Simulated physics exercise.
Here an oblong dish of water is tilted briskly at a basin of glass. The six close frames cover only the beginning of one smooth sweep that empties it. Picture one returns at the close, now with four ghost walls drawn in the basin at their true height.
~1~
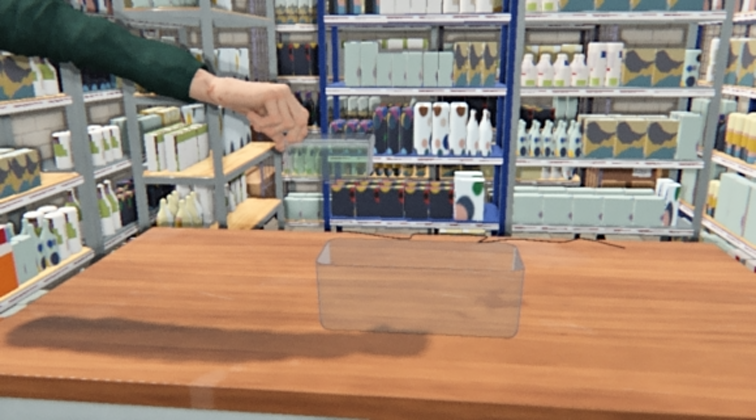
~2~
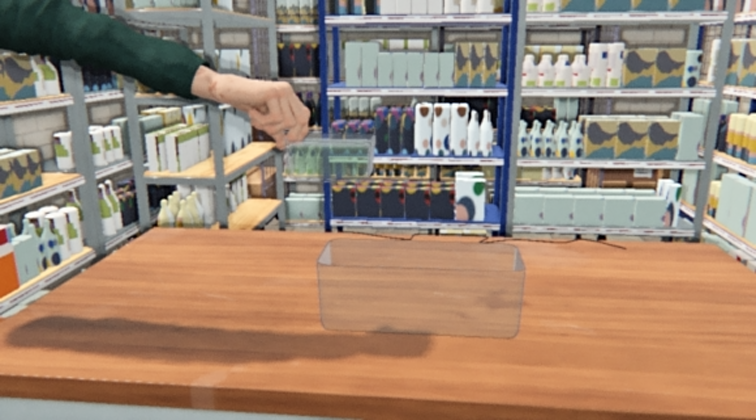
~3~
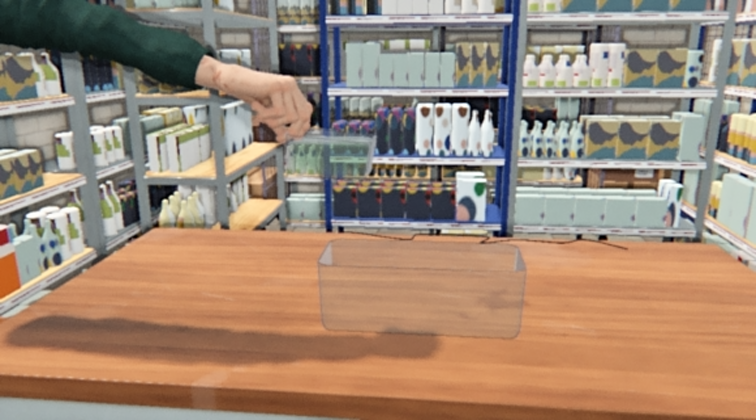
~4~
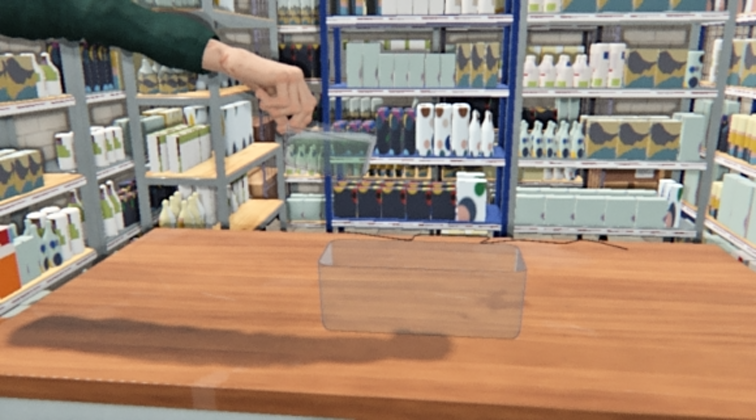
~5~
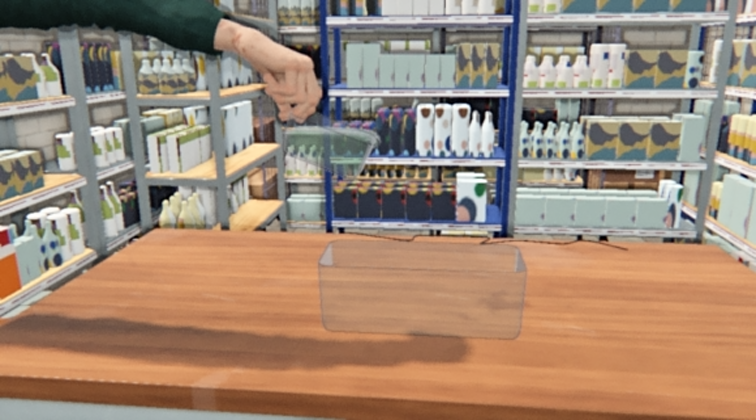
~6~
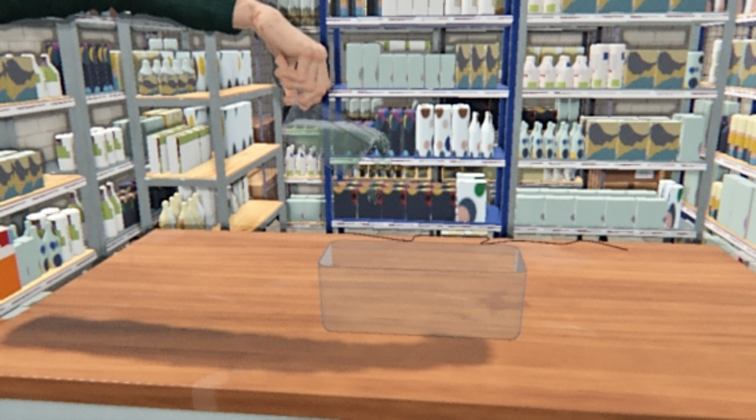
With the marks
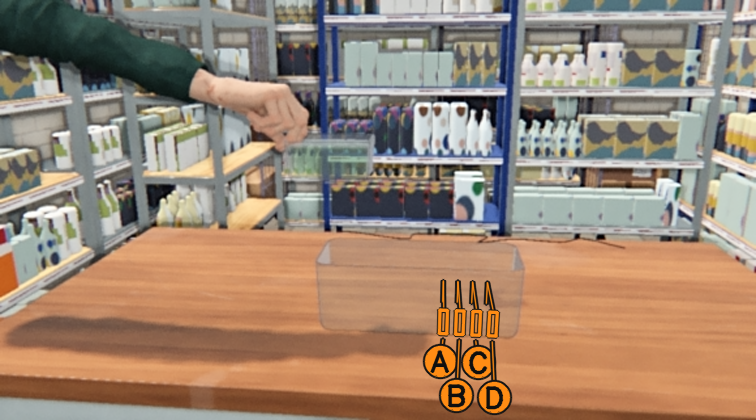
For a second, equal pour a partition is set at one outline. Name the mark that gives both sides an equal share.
Slot A does it best.
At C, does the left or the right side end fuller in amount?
The left side.
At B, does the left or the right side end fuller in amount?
The left side.
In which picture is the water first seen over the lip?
In picture 5.
On the marked copy, A at (442, 339); B at (459, 340); C at (475, 340); D at (492, 341).
Choosing A, about 48 % ends left of the wall and 48 % right of it; 4 % is lost outside.
Choosing B, about 87 % ends left of the wall and 10 % right of it; 4 % is lost outside.
Choosing C, about 91 % ends left of the wall and 6 % right of it; 3 % is lost outside.
Choosing D, about 88 % ends left of the wall and 9 % right of it; 3 % is lost outside.
